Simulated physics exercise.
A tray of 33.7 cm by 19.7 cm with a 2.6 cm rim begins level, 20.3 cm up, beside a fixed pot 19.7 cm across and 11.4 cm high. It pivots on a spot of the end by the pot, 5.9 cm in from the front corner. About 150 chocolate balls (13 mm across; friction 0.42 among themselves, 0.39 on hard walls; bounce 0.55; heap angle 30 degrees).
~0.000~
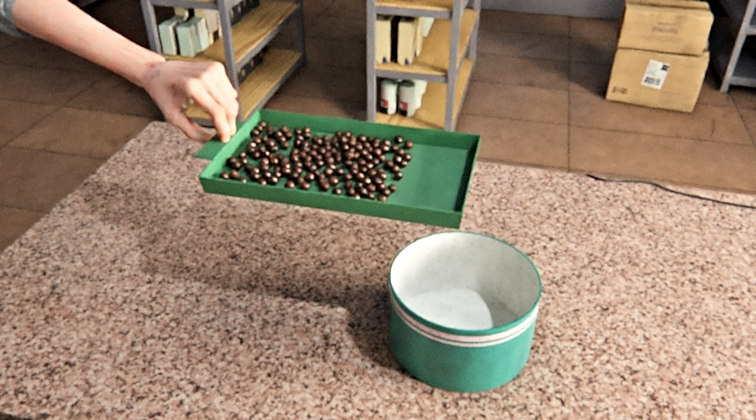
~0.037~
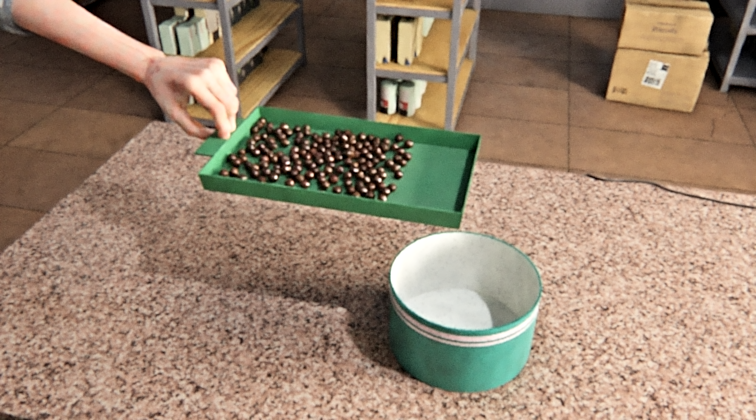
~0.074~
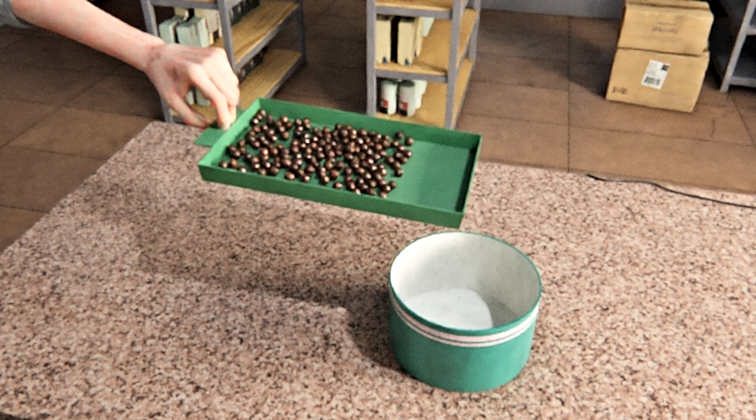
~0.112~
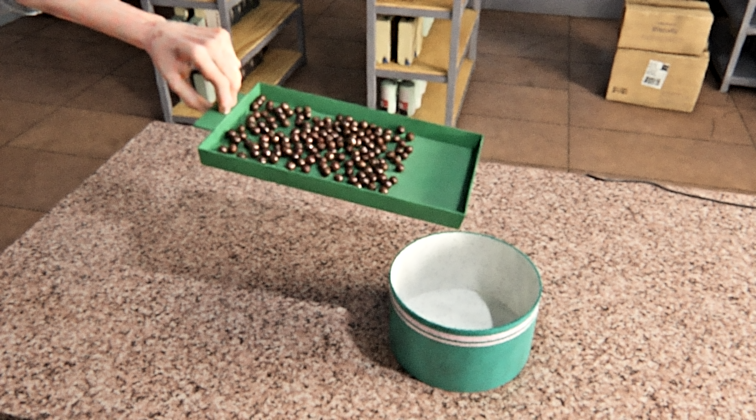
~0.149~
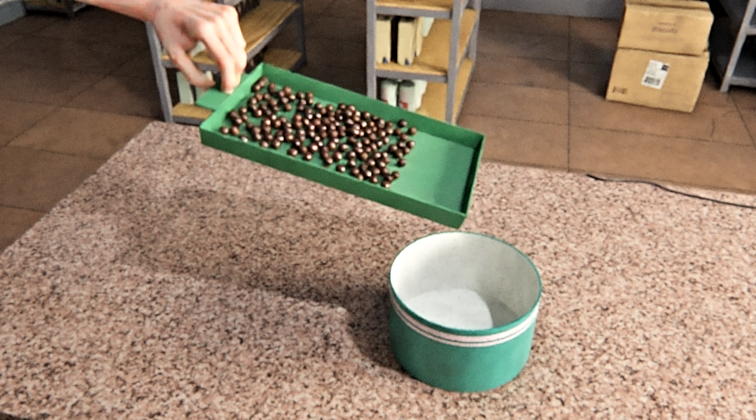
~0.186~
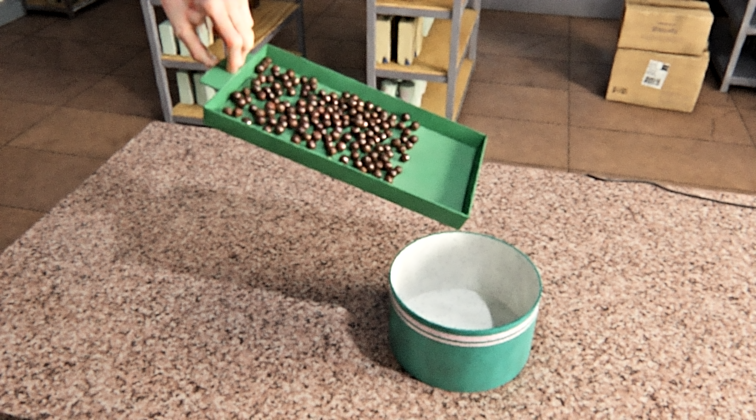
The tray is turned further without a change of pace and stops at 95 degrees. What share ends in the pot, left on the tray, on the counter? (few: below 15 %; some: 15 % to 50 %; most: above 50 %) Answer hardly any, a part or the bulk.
Pot: A part, tray: Hardly any, counter: The bulk.
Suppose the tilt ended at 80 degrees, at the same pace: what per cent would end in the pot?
It would be near 25 per cent.
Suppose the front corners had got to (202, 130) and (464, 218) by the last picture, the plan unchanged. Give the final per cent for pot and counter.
Pot 85, counter 15.
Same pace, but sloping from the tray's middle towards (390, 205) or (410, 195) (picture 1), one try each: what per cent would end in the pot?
Some 95 and 80 per cent.
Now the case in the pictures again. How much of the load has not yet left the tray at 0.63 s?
About 85 per cent.
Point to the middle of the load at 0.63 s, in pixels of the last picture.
At about (492, 183).
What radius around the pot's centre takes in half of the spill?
Some 32 cm.
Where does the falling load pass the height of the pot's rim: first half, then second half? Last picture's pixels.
First near (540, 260), later near (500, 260).
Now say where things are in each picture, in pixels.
The first picture shows tray tilt 0 degrees, front corners at (202, 175) and (460, 212); middle of the pieces at (318, 158); pot at (465, 276).
The second picture shows tray tilt 1 degrees, front corners at (201, 172) and (461, 212); middle of the pieces at (318, 157).
The third picture shows tray tilt 3 degrees, front corners at (201, 163) and (461, 212), lowest corner right front; middle of the pieces at (318, 151).
The fourth picture shows tray tilt 8 degrees, front corners at (201, 147) and (463, 213), lowest corner right front; middle of the pieces at (319, 141).
The fifth picture shows tray tilt 13 degrees, front corners at (203, 127) and (465, 213), lowest corner right front; middle of the pieces at (322, 129).
The sixth picture shows tray tilt 18 degrees, front corners at (207, 106) and (467, 214), lowest corner right front; middle of the pieces at (325, 117); pot at (465, 276). Its pace works out near 145 degrees a second.
After 0.45 s, tilt 56 degrees; the tray holds 100 %, the pot 0 %.
After 0.63 s, tilt 82 degrees; the tray holds 85 %, the pot 0 %.
After 0.93 s, tilt 95 degrees; the tray holds 15 %, the pot 25 %.
At rest (2.1 s), pot 40 %, tray 0 %, counter 60 %.
